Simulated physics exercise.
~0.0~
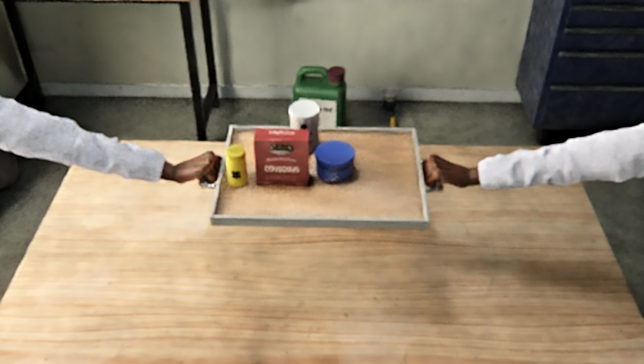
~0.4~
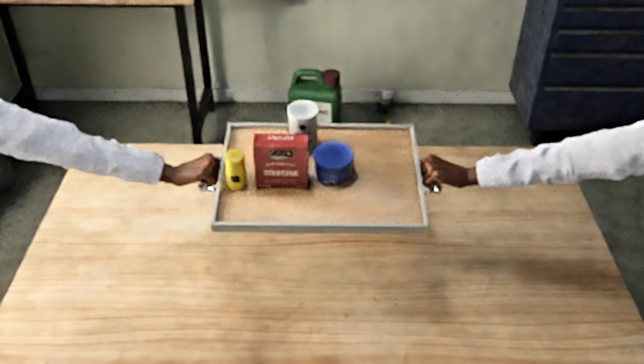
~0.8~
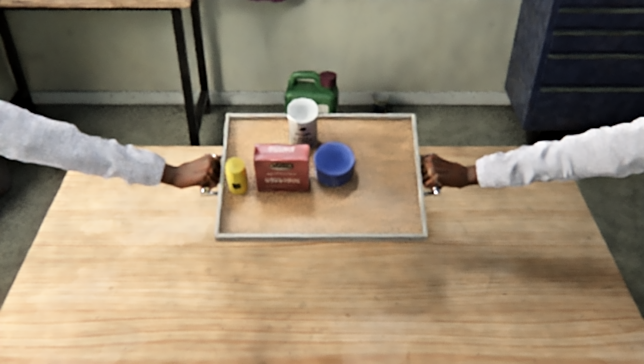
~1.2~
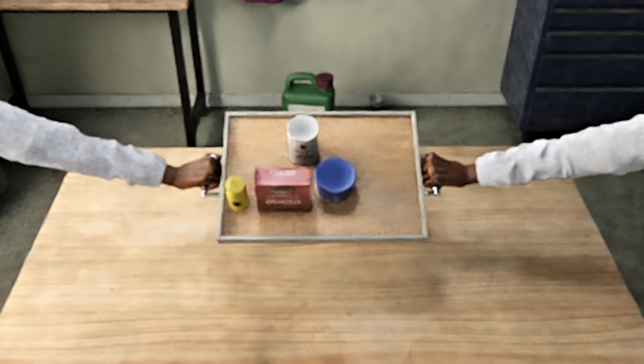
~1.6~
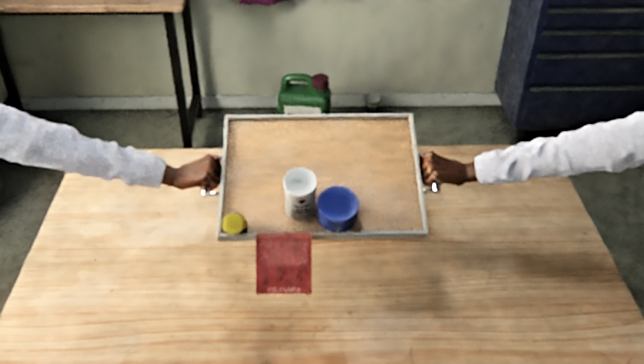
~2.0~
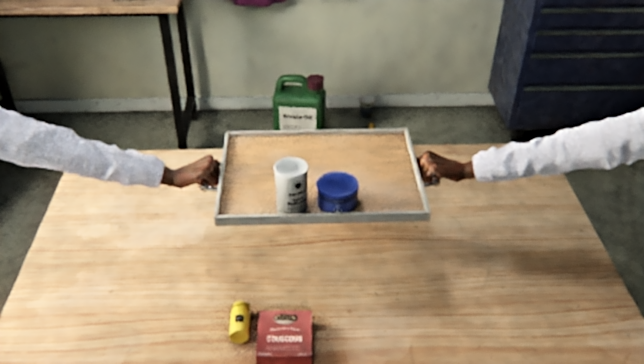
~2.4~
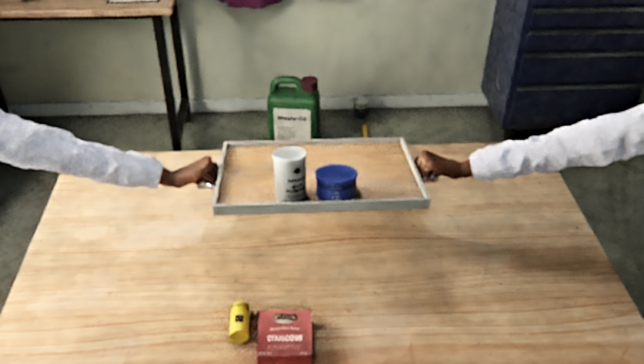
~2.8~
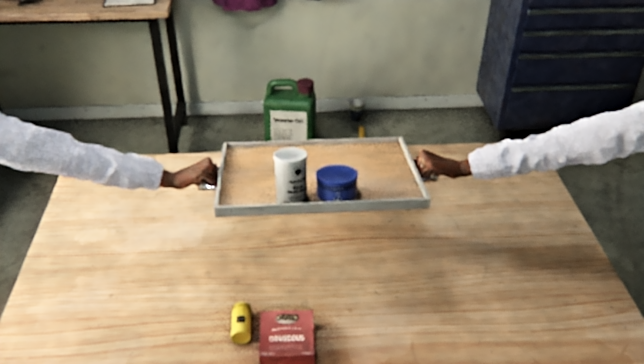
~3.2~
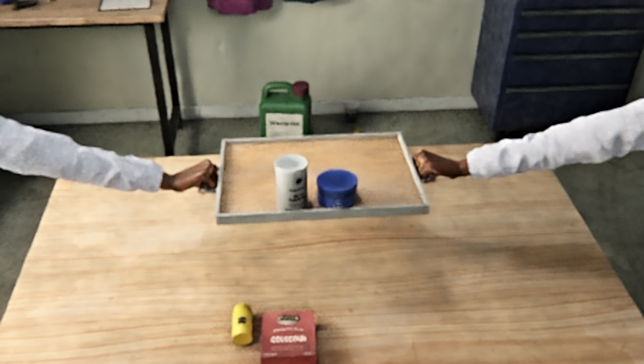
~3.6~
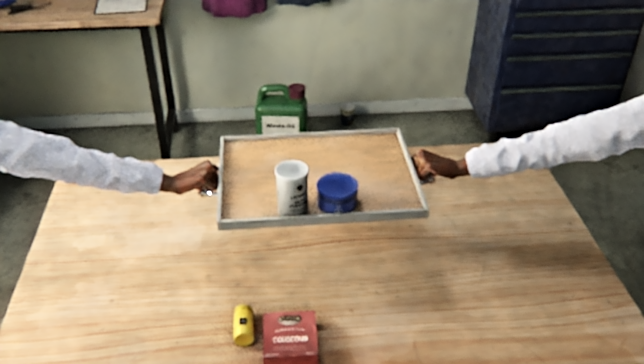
Two hands tilting a tray toward the viewer, a red packet and yellow shaker falling off, white tin and blue tub staying aboard.
